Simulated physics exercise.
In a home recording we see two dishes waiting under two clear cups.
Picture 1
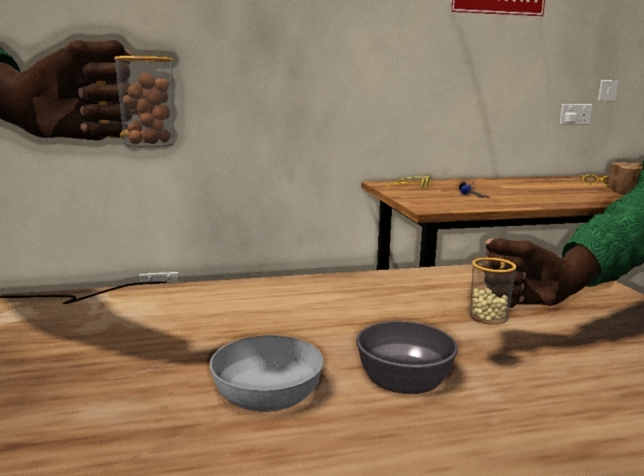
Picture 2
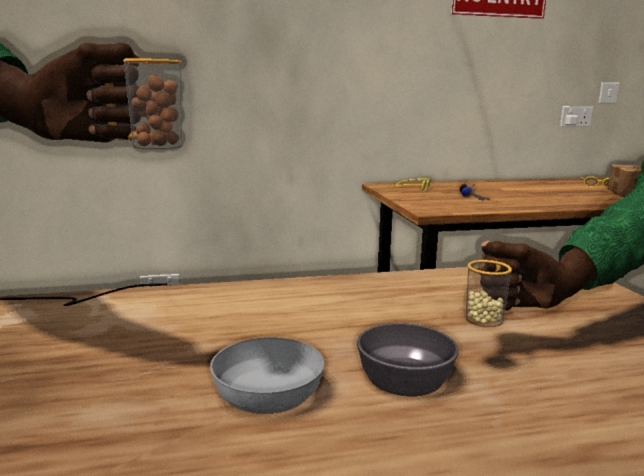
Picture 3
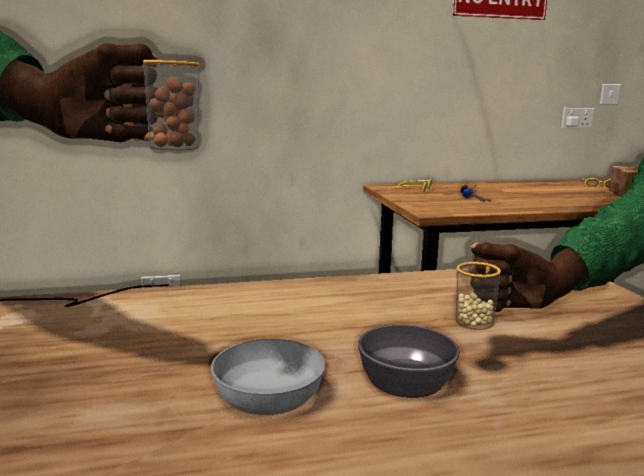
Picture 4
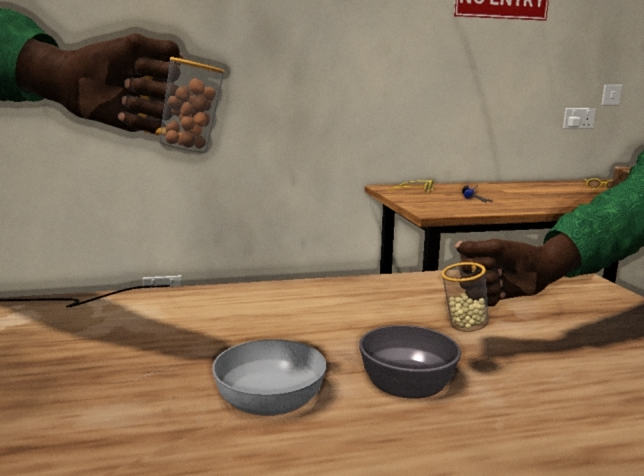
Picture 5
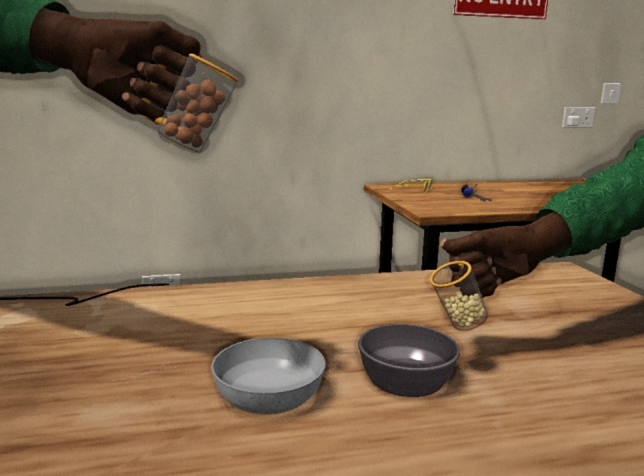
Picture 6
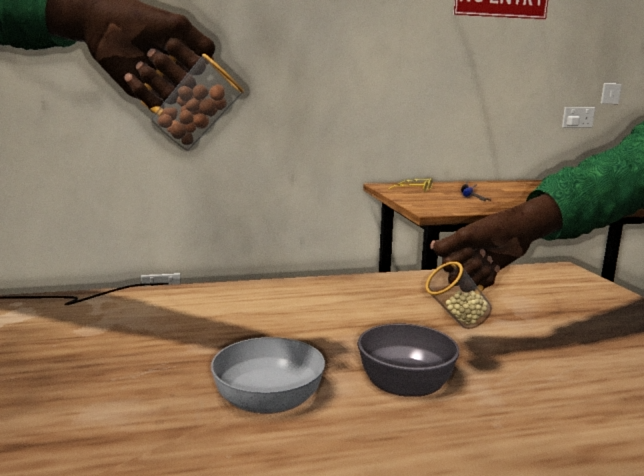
Two dark hands in green sleeves, each holding a clear cup, one of brown nuts up high and one of pale beans lower down, moved inward above two empty bowls, then steadily tilted the cups.
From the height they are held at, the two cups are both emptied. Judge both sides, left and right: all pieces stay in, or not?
In the end on the left the dish: It should fail to retain everything. Right: It should manage to retain everything.
Then, 0.37 s past the last view, left, all still in the cup; right, all still in the cup.
Then, 0.70 s past the last view, left, most still in the cup, about a quarter in the air; right, most still in the cup, a small part in the dish, a small part in the air.
Then, 0.98 s past the last view, left, a small part still in the cup, about a third in the dish, about half in the air; right, all in the dish.
Finally, left, most in the dish, about a quarter outside the dish; right, all in the dish, none outside the dish.
